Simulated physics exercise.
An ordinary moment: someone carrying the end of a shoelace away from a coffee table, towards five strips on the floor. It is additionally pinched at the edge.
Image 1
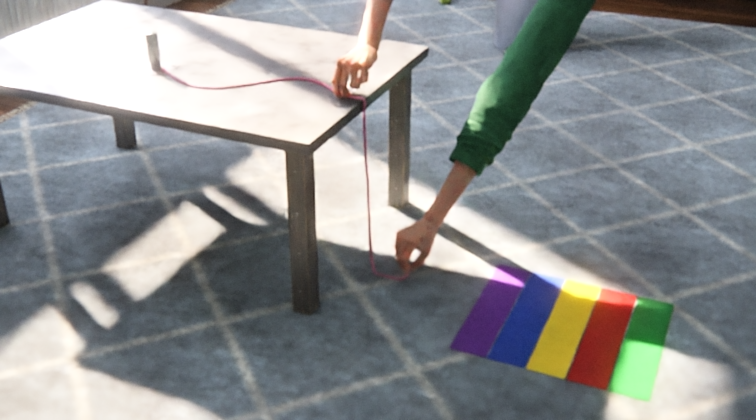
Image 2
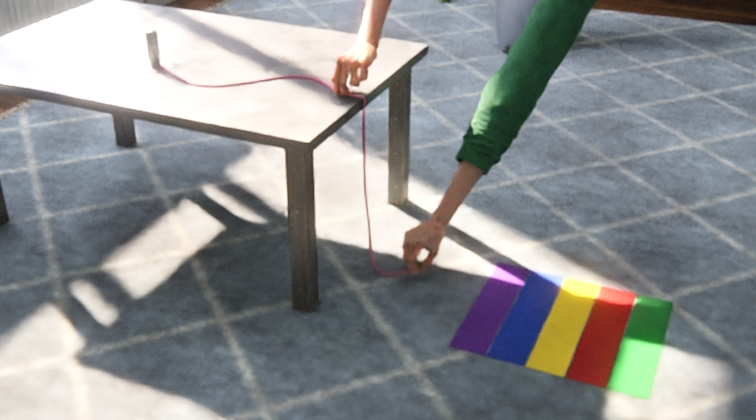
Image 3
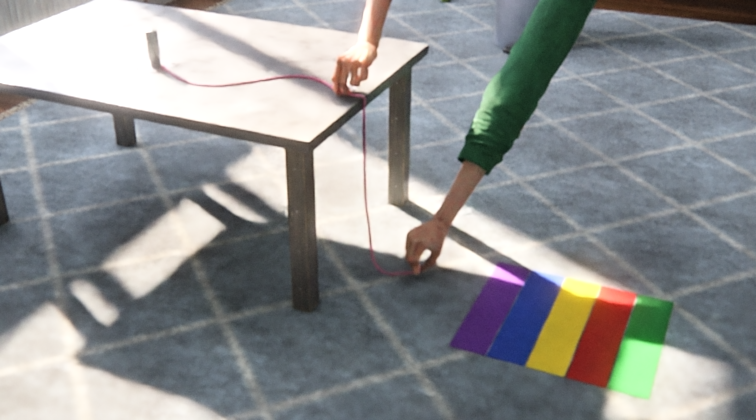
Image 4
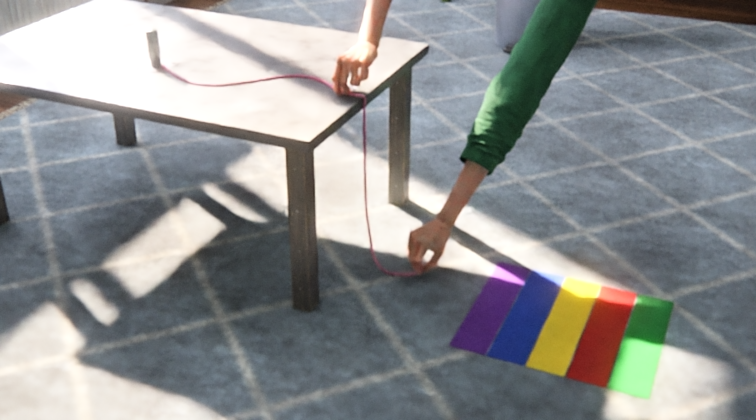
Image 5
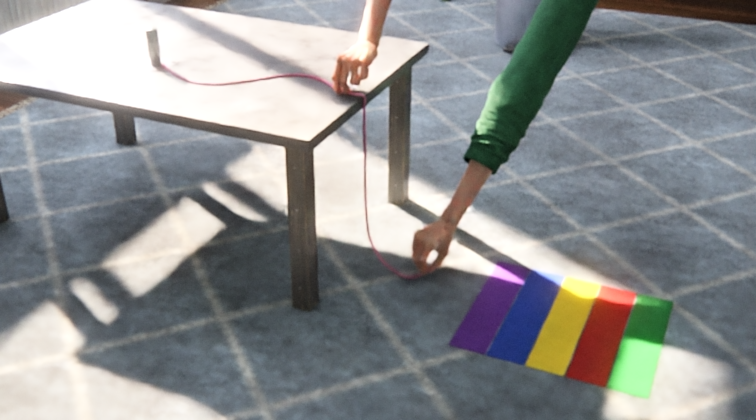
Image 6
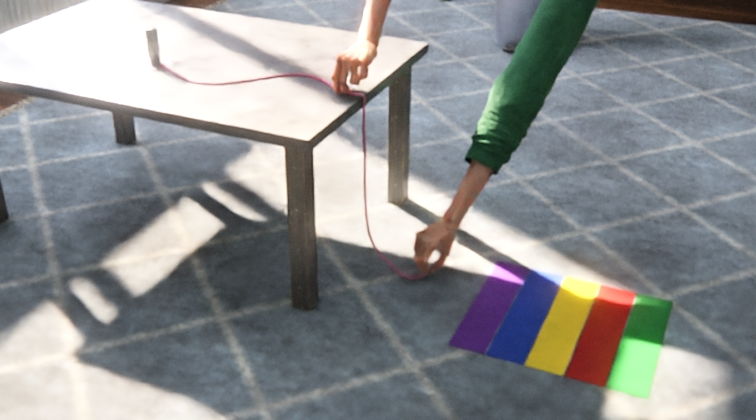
Beside a coffee table, one hand pinching a red shoelace at the edge, another easing its end slightly right near coloured strips.
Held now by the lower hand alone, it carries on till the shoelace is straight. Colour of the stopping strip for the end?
Yellow.
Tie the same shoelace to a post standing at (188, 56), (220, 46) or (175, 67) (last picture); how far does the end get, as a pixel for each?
In pixels, the answers are (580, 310), (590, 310) and (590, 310).
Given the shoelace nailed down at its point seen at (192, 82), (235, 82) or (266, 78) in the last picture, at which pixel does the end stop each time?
They end up at (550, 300), (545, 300) and (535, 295).
A little later, end near (490, 286); over purple.
Next, end near (536, 297); over blue.
When it is tight, end near (564, 304); over yellow. Over yellow.
